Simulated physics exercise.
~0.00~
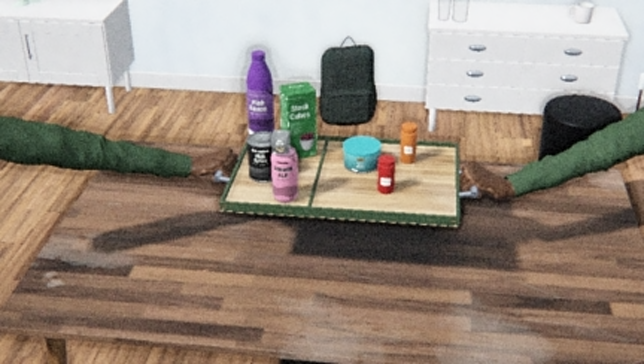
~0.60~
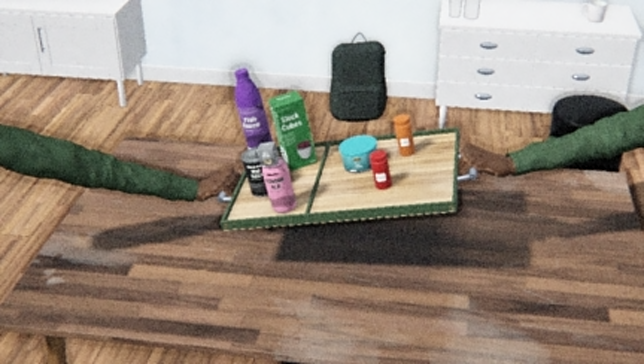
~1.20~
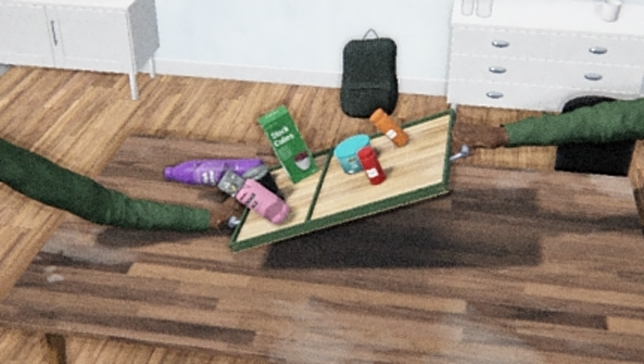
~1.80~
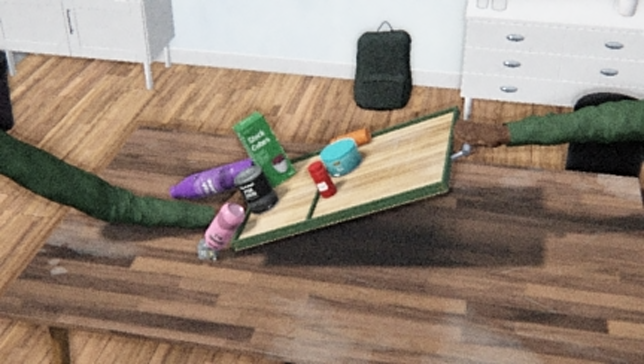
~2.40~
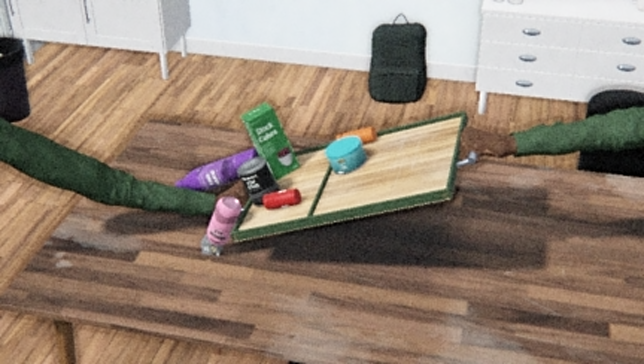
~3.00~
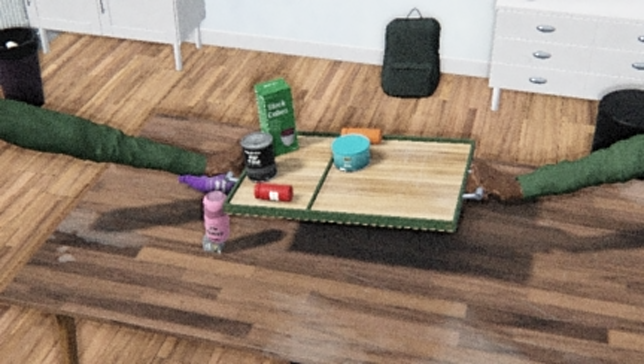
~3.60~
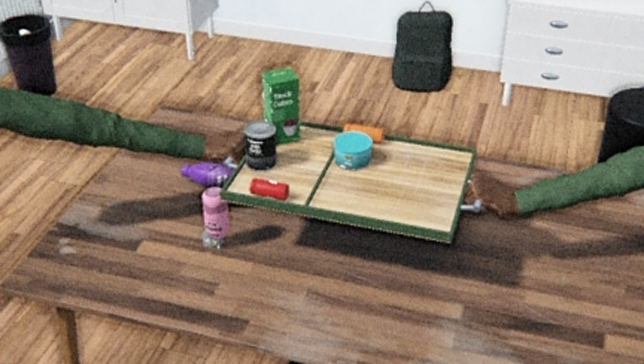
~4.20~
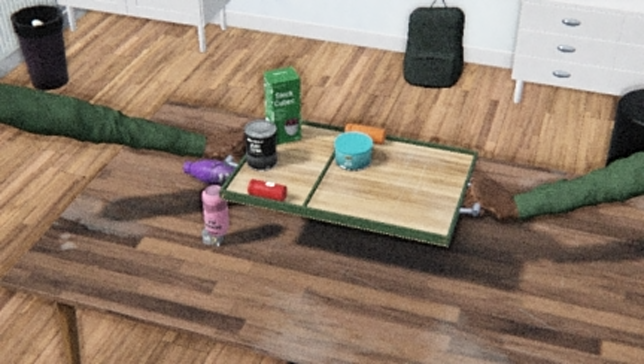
Two green-sleeved arms held a loaded tray over a table and dipped its left edge steeply, then levelled it. The purple bottle and pink container ended up off the tray, the two shakers lay toppled on it, and the green carton stayed standing.
